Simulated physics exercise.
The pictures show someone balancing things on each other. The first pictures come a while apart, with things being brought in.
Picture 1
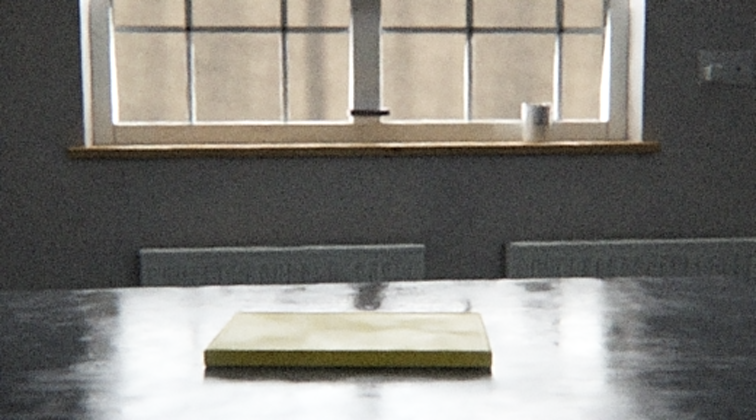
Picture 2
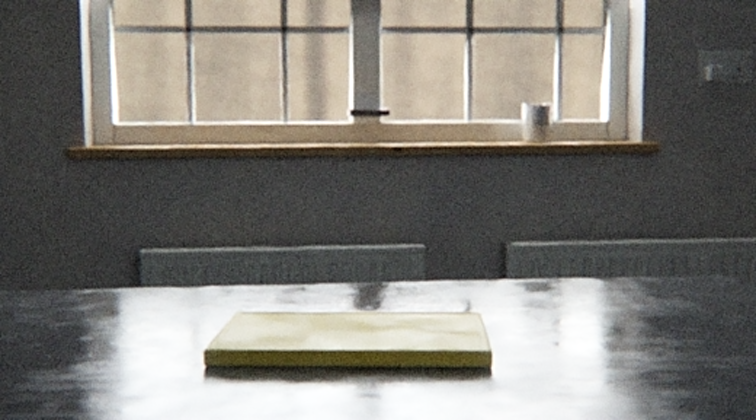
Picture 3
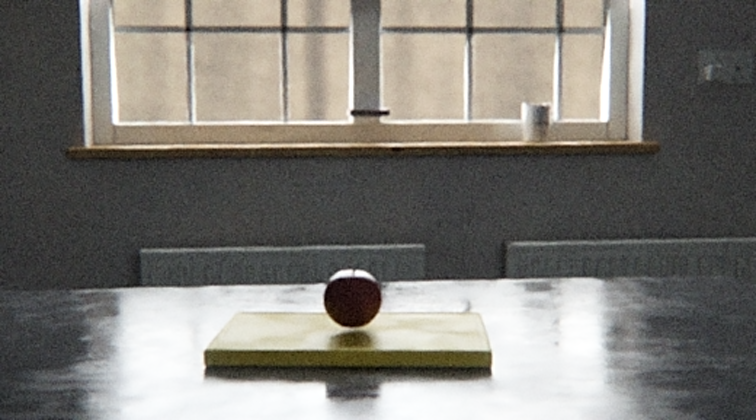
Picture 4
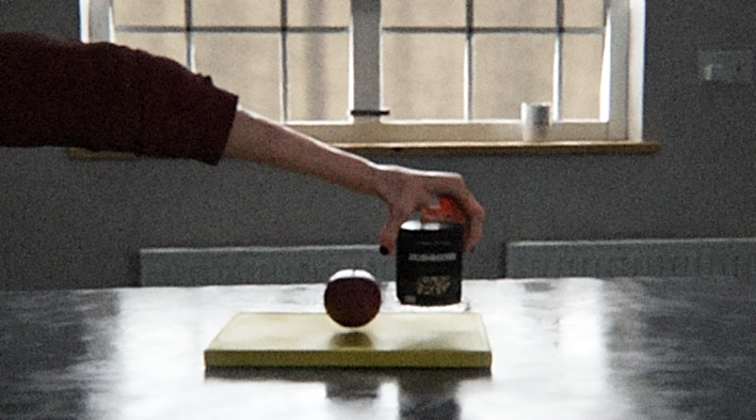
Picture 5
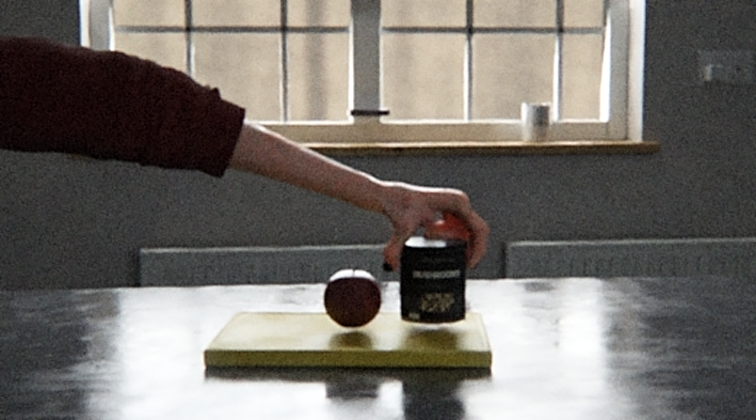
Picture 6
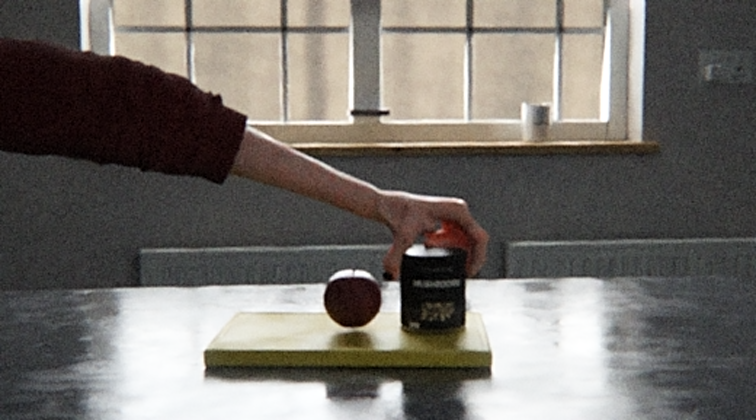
An arm in a dark red sleeve reaches in from the left over a dark, shiny table, seen from a level, still view facing a bright paned window in a grey wall. A yellow-green board lies on the table, bare at first, and then a dark red apple sits at its middle. The hand lowers a black pot onto the board right of the apple and keeps hold of its top.
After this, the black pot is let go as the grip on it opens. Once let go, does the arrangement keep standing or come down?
The arrangement keeps standing.
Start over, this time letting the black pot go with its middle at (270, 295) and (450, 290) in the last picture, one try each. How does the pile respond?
First try: It stays up; second try: It holds.
Then, 0.30 s past the last view, nothing moves.
Then, 0.70 s past the last view, black pot resting near (433, 289).
Finally, all 3 still in place. Final places as the last picture's camera would see them, black pot near (433, 289). The pile keeps its balance.
